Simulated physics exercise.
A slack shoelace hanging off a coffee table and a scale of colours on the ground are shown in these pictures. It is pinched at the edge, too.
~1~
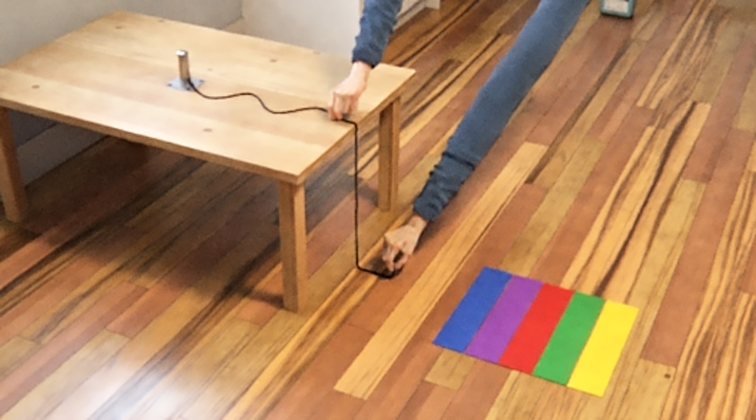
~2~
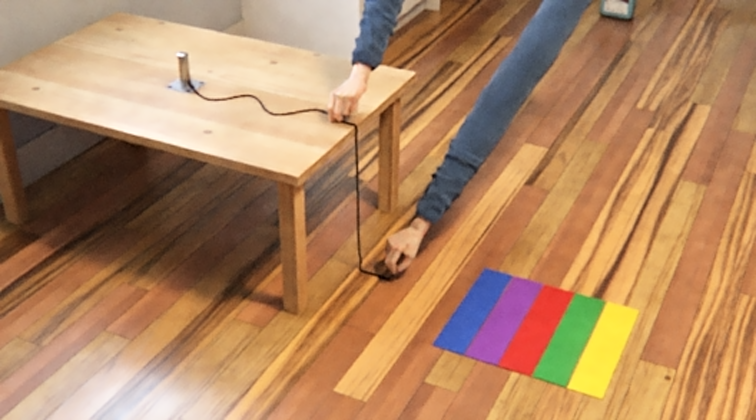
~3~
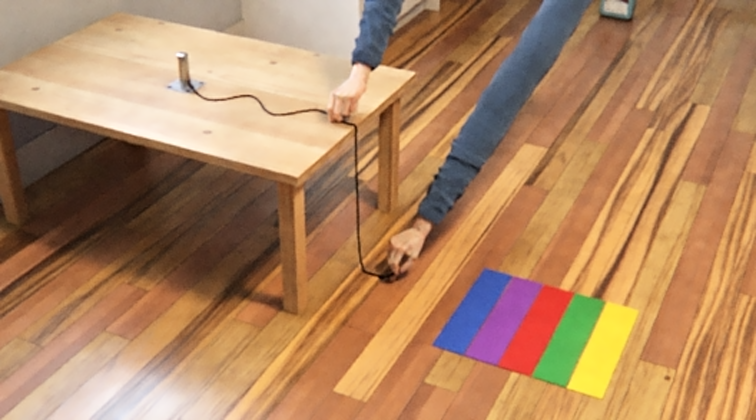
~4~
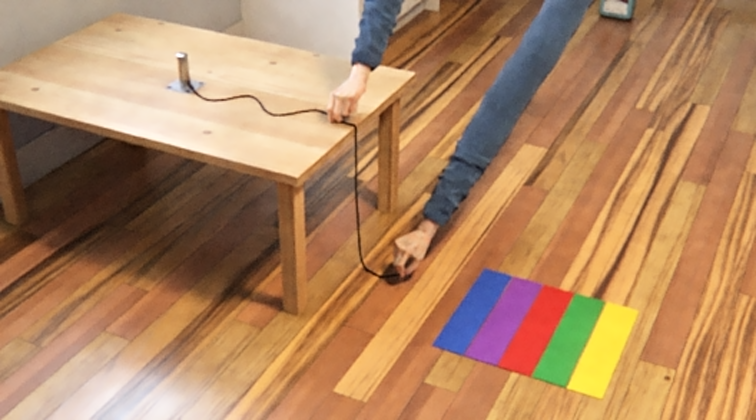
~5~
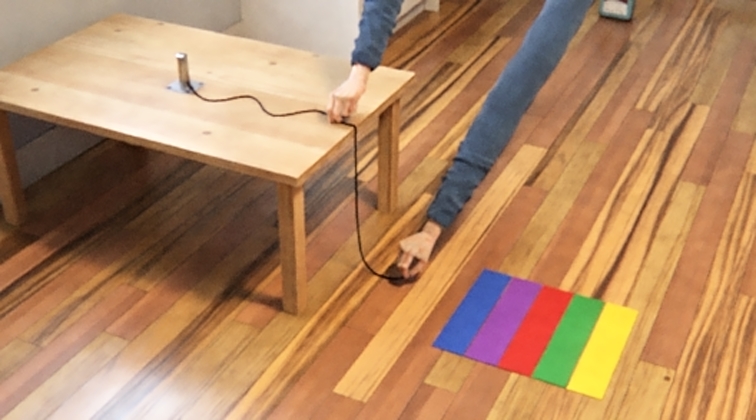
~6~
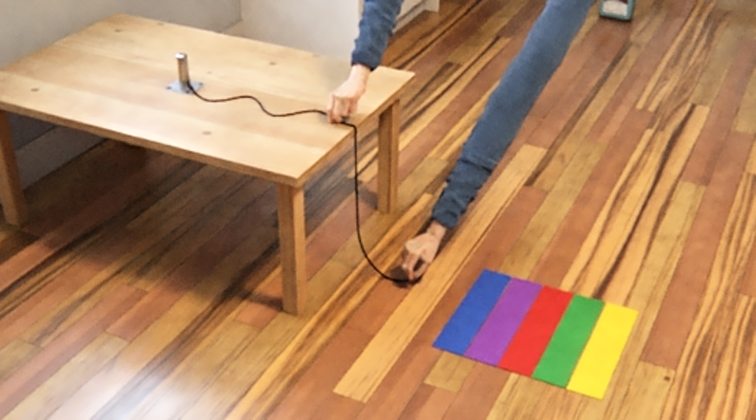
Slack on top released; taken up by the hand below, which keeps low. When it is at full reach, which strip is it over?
It is over the red strip.
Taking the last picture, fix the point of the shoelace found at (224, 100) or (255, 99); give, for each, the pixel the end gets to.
Estimated pixels: (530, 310), then (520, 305).
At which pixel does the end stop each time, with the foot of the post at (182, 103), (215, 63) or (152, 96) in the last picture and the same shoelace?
In order, it comes out close to (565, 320), (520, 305) and (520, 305).
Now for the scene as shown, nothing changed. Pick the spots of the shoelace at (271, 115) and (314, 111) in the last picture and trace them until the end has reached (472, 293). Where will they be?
They end up somewhere around (303, 112) and (341, 123).
A little later, end near (472, 293); over blue.
Next, end near (516, 306); over purple.
When it is tight, end near (542, 313); over red. It gets as far as the red strip.
